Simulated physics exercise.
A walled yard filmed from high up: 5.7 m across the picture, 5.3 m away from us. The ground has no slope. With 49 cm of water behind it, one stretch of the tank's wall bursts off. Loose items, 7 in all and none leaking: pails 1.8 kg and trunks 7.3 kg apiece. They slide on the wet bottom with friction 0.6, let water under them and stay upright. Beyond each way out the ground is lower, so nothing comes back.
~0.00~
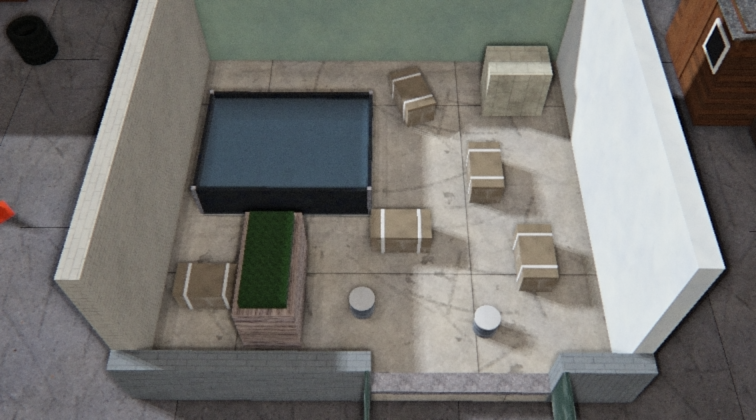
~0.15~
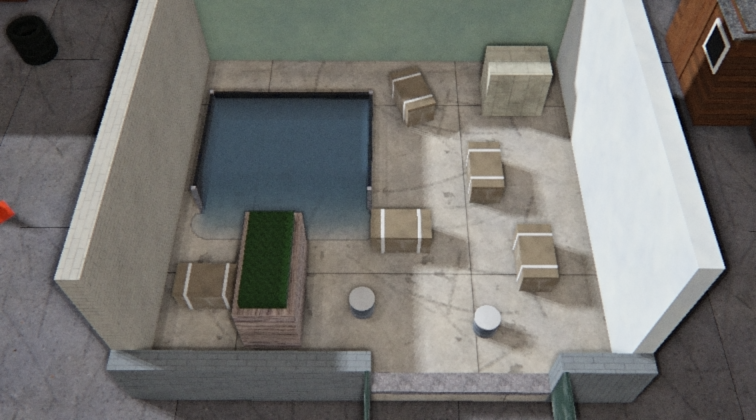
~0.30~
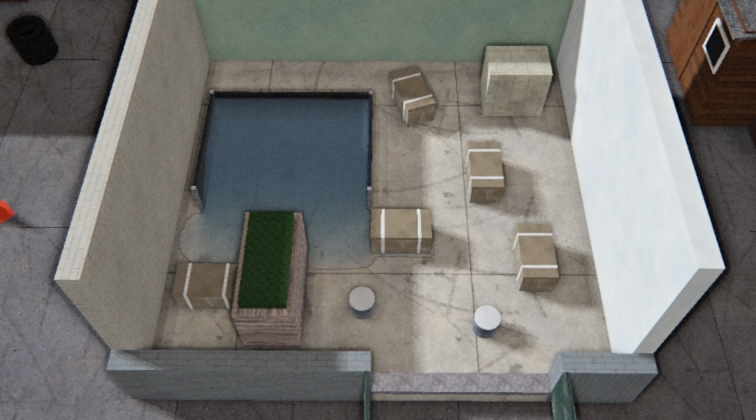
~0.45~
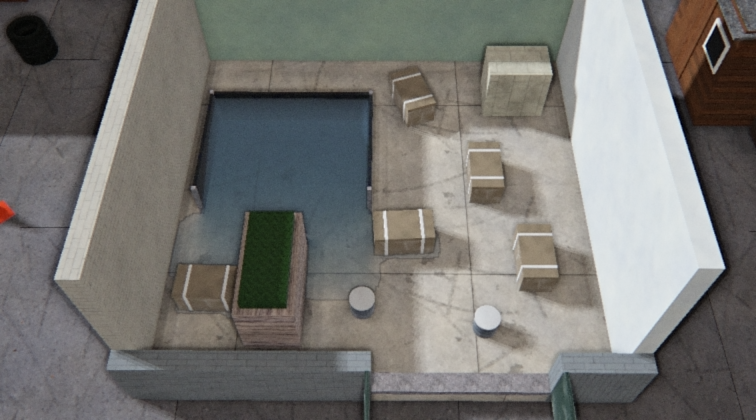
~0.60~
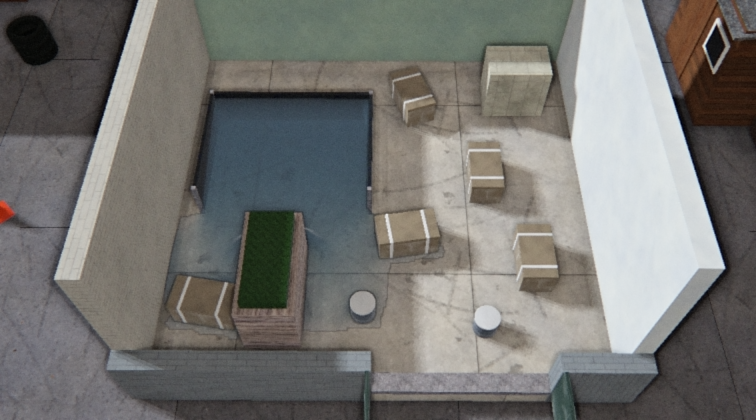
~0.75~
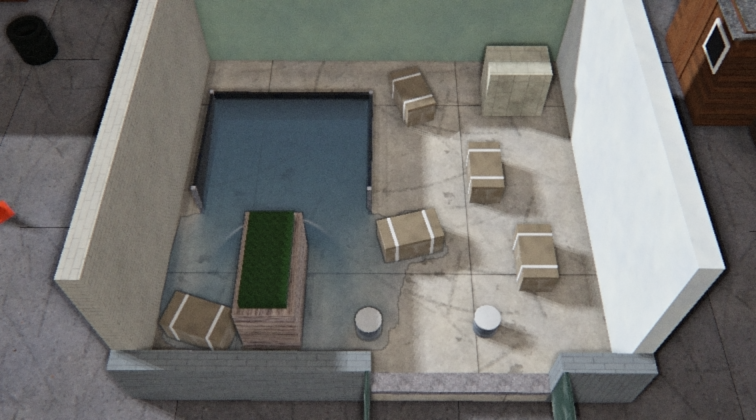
Walled yard seen from above, a dark tank's front side vanishing and water spreading across the floor, nudging nearby crates and a pail.
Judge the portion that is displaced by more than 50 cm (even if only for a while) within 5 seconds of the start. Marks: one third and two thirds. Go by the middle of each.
It is two thirds or more.
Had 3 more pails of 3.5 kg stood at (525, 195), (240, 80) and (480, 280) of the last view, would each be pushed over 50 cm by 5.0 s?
In that order: Short of it, short of it, over.
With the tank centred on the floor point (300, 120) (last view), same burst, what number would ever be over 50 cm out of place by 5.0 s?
Then 5.
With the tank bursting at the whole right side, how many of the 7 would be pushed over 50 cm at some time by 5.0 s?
Then 4.
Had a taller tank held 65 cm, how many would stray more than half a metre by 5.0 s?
In that case 5 of them.
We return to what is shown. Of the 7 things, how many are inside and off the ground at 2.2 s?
I count 1.
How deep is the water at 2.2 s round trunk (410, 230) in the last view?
Roughly 3 cm.
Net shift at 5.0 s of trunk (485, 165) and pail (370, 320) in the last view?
In that order: 5 cm, washed out.
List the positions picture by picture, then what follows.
The first frame shows a trunk at (207, 279), on the bottom; a pail at (362, 298), on the bottom; 4.0 m2 under water; 0 of 7 have shifted.
The second frame shows a trunk at (207, 279) rests on the ground; a pail at (362, 298), on the bottom; 5.1 m2 under water; 0 of 7 have shifted.
The third frame shows a trunk at (207, 279), on the bottom; a pail at (362, 298) rests on the ground; water covers 6.1 m2; 0 of 7 have shifted.
The fourth frame shows a trunk at (206, 281), on the bottom; a pail at (362, 298), on the bottom; 7.0 m2 under water; 0 of 7 have shifted.
The fifth frame shows a trunk at (203, 296), on the bottom, 24 cm from its start; a pail at (363, 303) rests on the ground, 6 cm from its start; water covers 7.9 m2; 3 of 7 have shifted.
The sixth frame shows a trunk at (197, 316) rests on the ground, 52 cm from its start; a pail at (369, 319), on the bottom, 31 cm from its start; 9.1 m2 under water; 3 of 7 have shifted.
After 1.1 s 2 of 7 are over 50 cm from their spots; 1 afloat.
After 2.2 s 4 of 7 are over 50 cm from their spots; 1 afloat.
After 3.5 s 3 of 7 are over 50 cm from their spots; 3 afloat.
After 5.0 s 5 of 7 are over 50 cm from their spots, and 5 have been at some point; 4 afloat.
